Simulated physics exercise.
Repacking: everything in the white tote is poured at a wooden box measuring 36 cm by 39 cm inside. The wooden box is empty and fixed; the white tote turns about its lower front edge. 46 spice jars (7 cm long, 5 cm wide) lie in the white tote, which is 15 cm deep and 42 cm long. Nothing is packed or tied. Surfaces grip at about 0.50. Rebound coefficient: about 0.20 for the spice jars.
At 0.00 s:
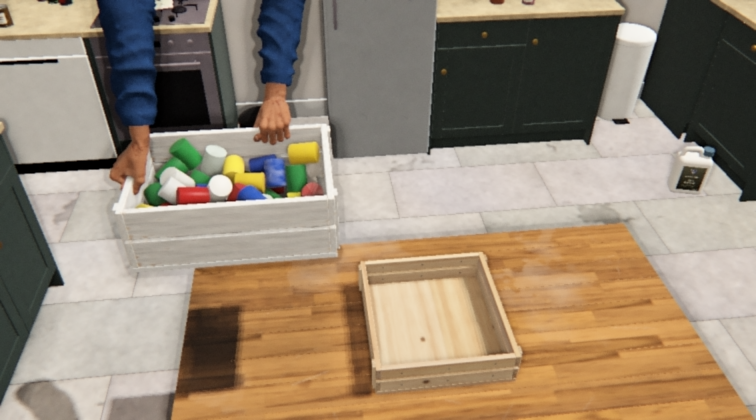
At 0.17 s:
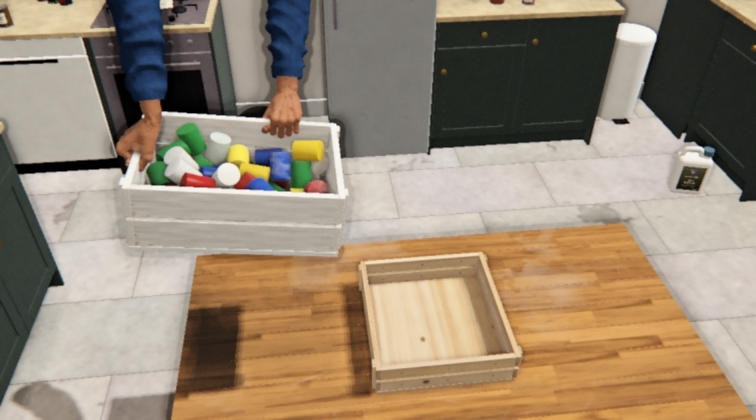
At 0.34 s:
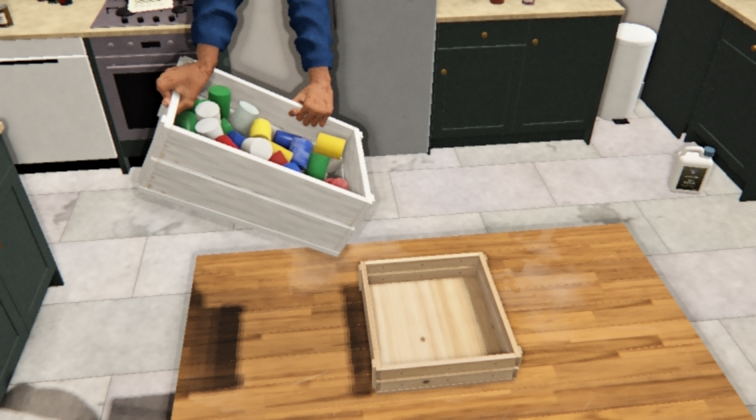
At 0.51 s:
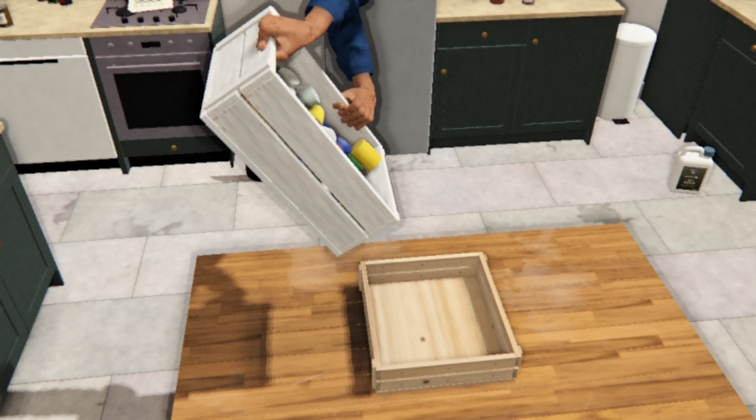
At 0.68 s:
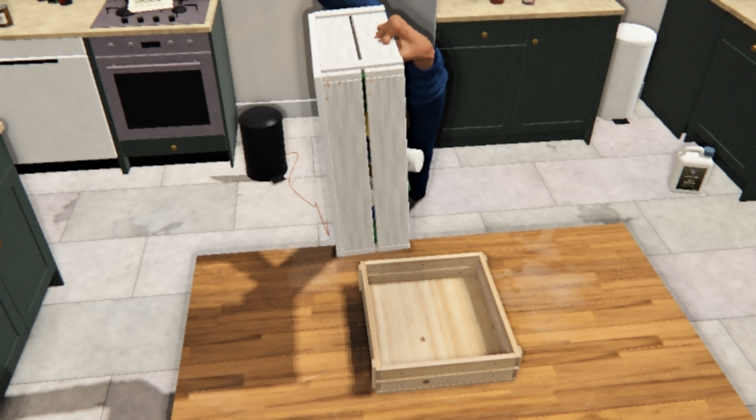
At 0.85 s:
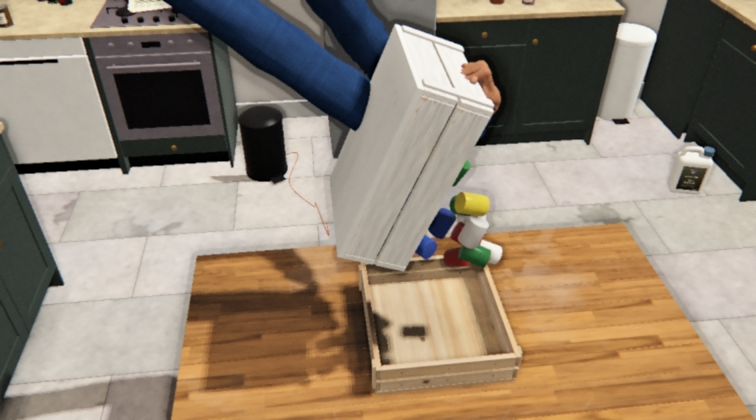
A white tote full of colorful jars was lifted and turned by two hands until it tilted past upright, and several jars tumbled out above the wooden box on the table.
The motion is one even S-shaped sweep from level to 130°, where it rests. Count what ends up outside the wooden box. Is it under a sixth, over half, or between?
Ending outside the wooden box: A sixth to a half of them.
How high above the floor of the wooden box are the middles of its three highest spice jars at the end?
Roughly 8 cm.
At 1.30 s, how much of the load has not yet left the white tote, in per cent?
Some 0 per cent.
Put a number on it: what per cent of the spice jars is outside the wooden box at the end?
About 30 per cent.
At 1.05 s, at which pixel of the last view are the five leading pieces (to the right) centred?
At about (557, 307).
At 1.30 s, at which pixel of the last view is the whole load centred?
At about (467, 315).
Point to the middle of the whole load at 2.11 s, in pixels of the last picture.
Near (466, 318).
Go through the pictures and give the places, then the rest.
In the first frame (we follow the rim corner now nearest the camera), white tote at (122, 211); wooden box at (381, 368); tilt 0°; nothing out yet.
In the second frame, white tote at (130, 186); tilt 8°.
In the third frame, white tote at (172, 127); tilt 29°.
In the fourth frame, white tote at (275, 73); tilt 57°.
In the fifth frame, white tote at (404, 73); tilt 87°.
In the sixth frame, white tote at (490, 116); wooden box at (381, 368); tilt 112°; 13 out, the lowest jar at (486, 252).
After 1.05 s, tilt 129°; 9 still in the white tote, 7 in the wooden box, 6 outside the wooden box and 24 in the air.
After 1.30 s, tilt 130°; 27 in the wooden box, 13 outside the wooden box and 6 in the air.
After 1.66 s, tilt 130°; 32 in the wooden box and 14 outside the wooden box.
When it is over (at 2.11 s), 32 in the wooden box and 14 outside the wooden box. Asked share, 14 of 46, 30 per cent.
